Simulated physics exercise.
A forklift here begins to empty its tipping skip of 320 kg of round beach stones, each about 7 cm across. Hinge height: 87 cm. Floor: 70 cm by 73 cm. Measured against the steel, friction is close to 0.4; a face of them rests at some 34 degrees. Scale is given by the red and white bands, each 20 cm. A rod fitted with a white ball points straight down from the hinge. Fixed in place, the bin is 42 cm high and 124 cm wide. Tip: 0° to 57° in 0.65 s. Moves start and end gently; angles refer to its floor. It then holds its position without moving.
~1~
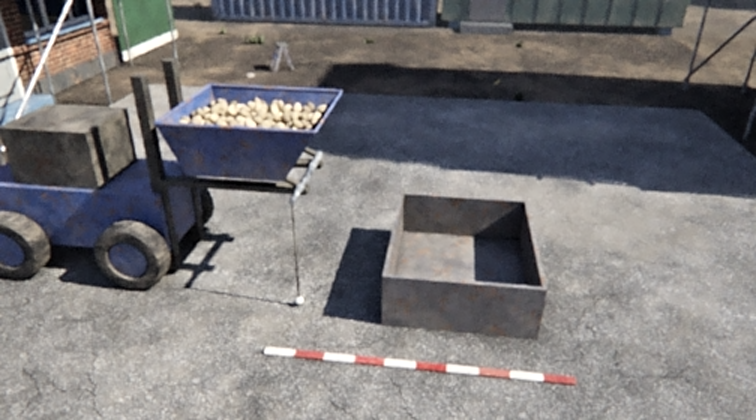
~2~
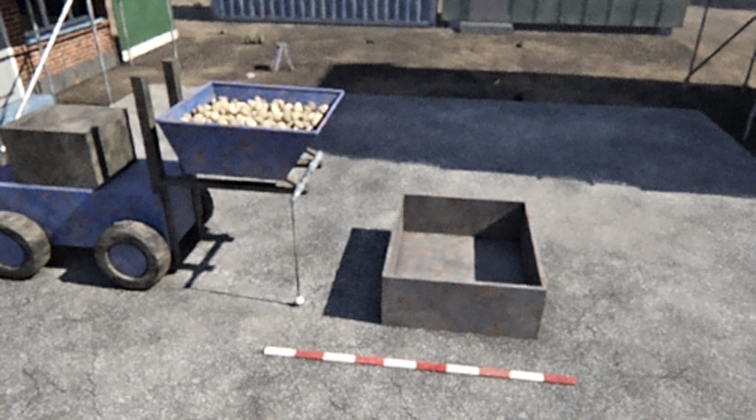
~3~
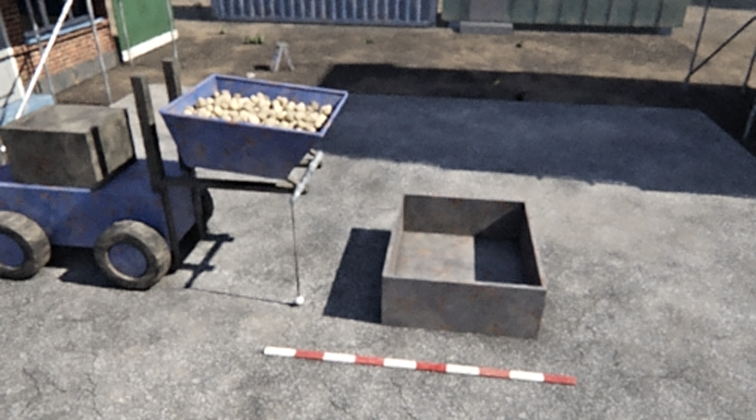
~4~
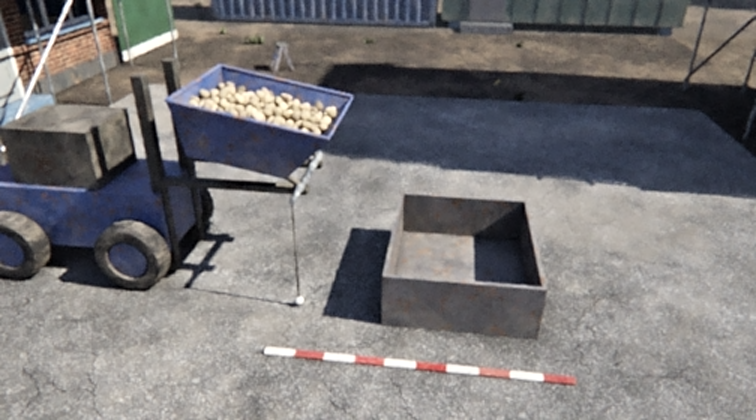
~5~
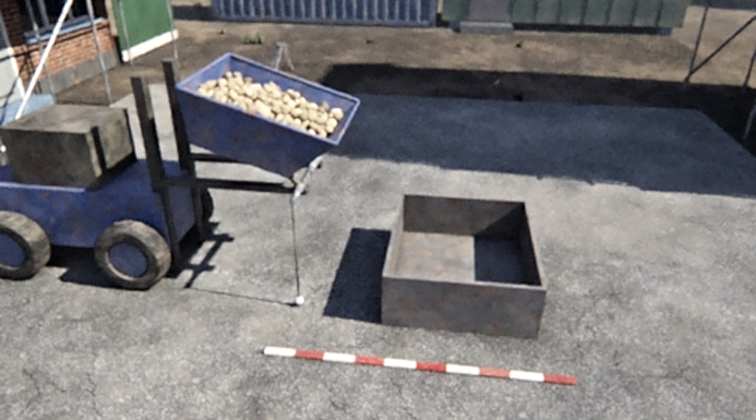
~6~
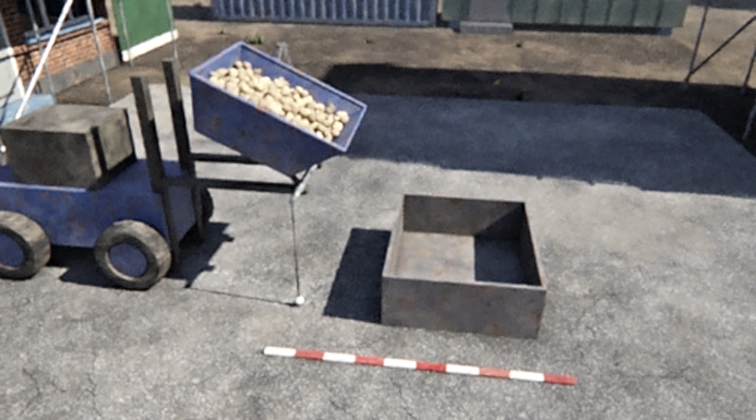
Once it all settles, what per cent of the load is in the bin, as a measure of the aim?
Roughly 50 per cent is there once it settles.
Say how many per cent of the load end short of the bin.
Share of load: Approx. 5 %.
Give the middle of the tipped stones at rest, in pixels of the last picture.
Somewhere around (456, 273) in the last picture.
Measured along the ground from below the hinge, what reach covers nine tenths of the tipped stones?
Roughly 160 centimetres ahead of it along the ground.
A little later the floor is at 48°; 100 % in the tipping skip; the foremost stones are at (351, 147).
Then the floor is at 57°; 97 % in the tipping skip, 2 % short of the bin, 1 % in the bin; the foremost stones are at (399, 176).
Later still the floor is at 57°; 61 % in the tipping skip, 6 % short of the bin, 32 % in the bin, 1 % beside or beyond the bin; the foremost stones are at (485, 297).
In the end the floor is at 57°; 38 % in the tipping skip, 7 % short of the bin, 52 % in the bin, 2 % beside or beyond the bin; the foremost stones are at (557, 333).
